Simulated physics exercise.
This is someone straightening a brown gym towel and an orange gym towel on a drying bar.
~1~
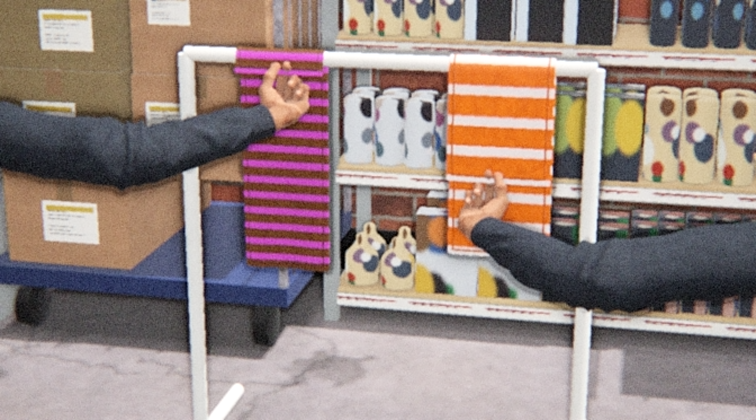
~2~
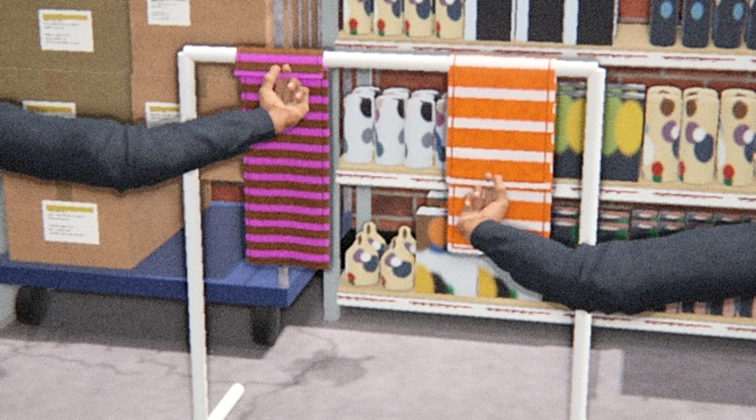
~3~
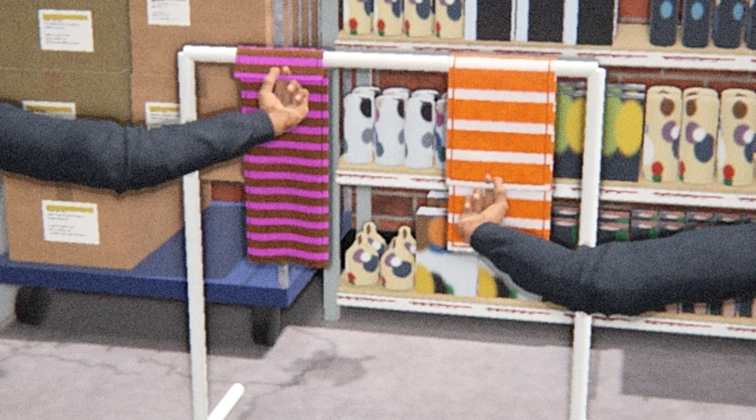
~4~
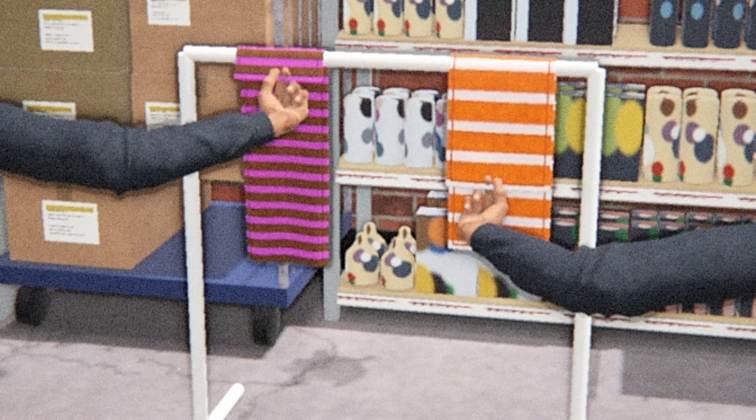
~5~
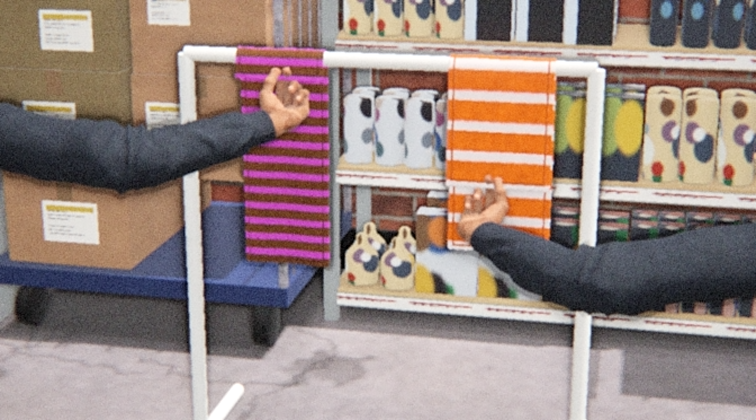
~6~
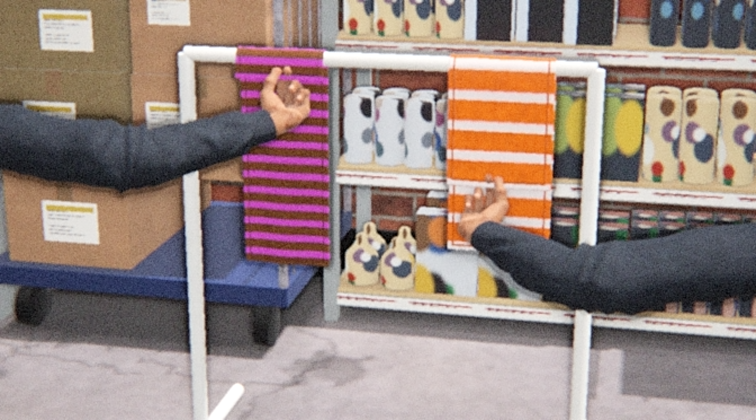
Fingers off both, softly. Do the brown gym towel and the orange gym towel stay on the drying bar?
In the end the brown gym towel slips to the floor, the orange gym towel keeps its place.
Then, 0.40 s past the final frame, brown gym towel clear of the rail and dropping near (289, 306); orange gym towel unmoved.
Then, 0.70 s past the final frame, brown gym towel in a heap on the floor; orange gym towel unmoved.
When it is over, brown gym towel in a heap on the floor; orange gym towel unmoved. The brown gym towel is pulled off by its long side and the orange gym towel stays on.
